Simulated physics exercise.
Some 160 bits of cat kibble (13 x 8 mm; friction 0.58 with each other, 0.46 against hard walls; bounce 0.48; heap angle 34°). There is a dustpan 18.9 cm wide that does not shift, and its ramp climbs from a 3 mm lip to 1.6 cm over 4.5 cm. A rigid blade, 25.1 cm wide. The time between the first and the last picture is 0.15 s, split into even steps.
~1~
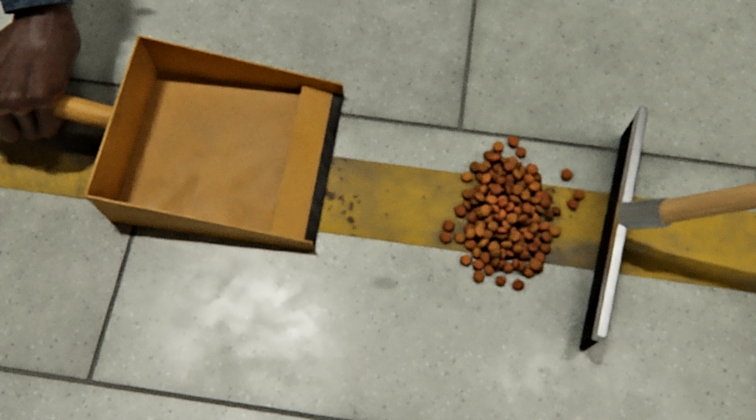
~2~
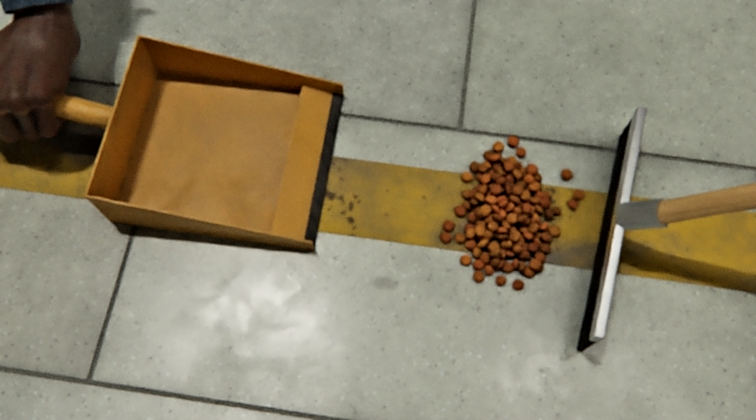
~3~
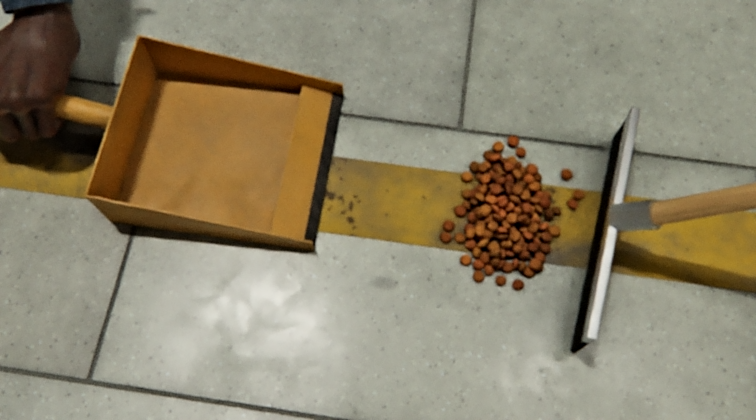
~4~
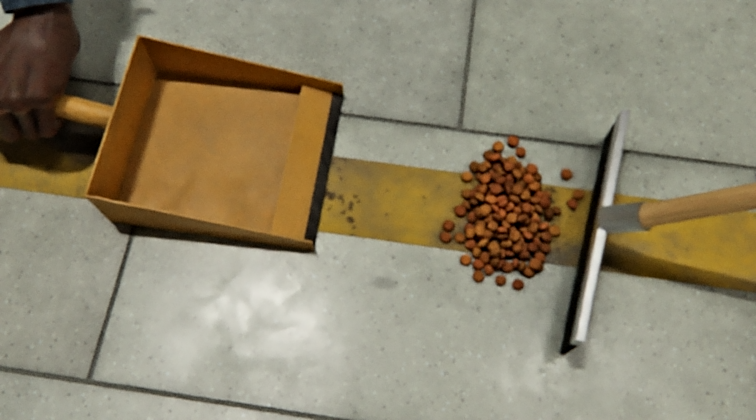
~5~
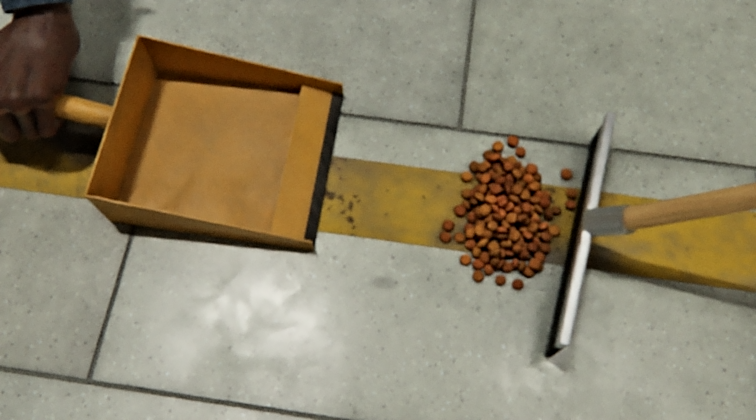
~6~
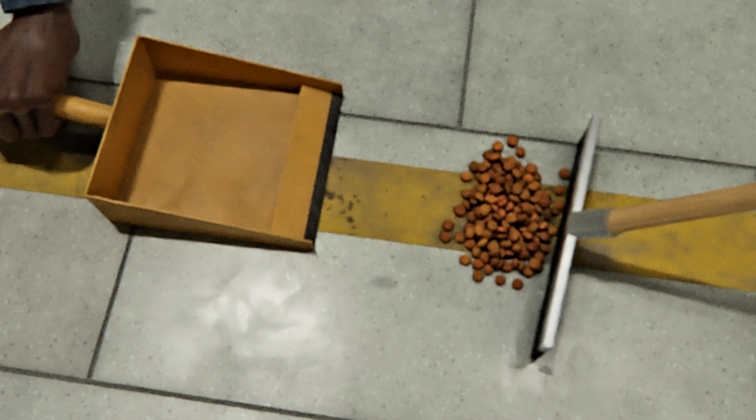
A heap of small reddish-brown pellets sits on grey paving slabs crossed by a worn yellow stripe, seen from above by a still camera. At left, a hand in a dark sleeve holds an orange dustpan with a black lip motionless, while a flat blade on a wooden handle stands at right. The blade slides left, slowly then faster, reaching the heap's right edge and nudging a couple of stray pellets.
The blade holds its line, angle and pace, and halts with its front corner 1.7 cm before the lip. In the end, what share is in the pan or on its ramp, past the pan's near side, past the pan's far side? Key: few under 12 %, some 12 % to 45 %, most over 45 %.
In the pan or on its ramp = few, past the pan's near side = some, past the pan's far side = few.
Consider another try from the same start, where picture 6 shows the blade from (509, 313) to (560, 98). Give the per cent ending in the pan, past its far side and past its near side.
The pan gets 30, the far side 10 and the near side 10.
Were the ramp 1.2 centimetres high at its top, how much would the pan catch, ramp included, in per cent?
Then around 5 percent, ramp counted.
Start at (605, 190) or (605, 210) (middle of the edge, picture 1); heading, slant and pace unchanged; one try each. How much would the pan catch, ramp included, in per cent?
About 10 and 5 per cent.
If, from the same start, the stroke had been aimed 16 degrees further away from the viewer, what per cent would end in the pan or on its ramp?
The pan, ramp included, would get around 15 per cent.
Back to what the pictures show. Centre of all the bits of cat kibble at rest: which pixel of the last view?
Look around (343, 211) in the last picture.
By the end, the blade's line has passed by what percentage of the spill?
Roughly 15 in a hundred.
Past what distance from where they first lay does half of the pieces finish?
About 18 cm.
Then, 0.23 s after the last picture, middle of the blade 14 cm from the lip; 0 % over the lip, far side 0 %, near side 15 %.
Then, 0.38 s after the last picture, middle of the blade 7 cm from the lip; 0 % over the lip, far side 0 %, near side 25 %.
Then, 0.65 s after the last picture, middle of the blade 4 cm from the lip; 0 % over the lip, far side 0 %, near side 30 %.
In the end, pan 0 %, near side 30 %, far side 0 %, in front of the lip or behind the blade 70 %.
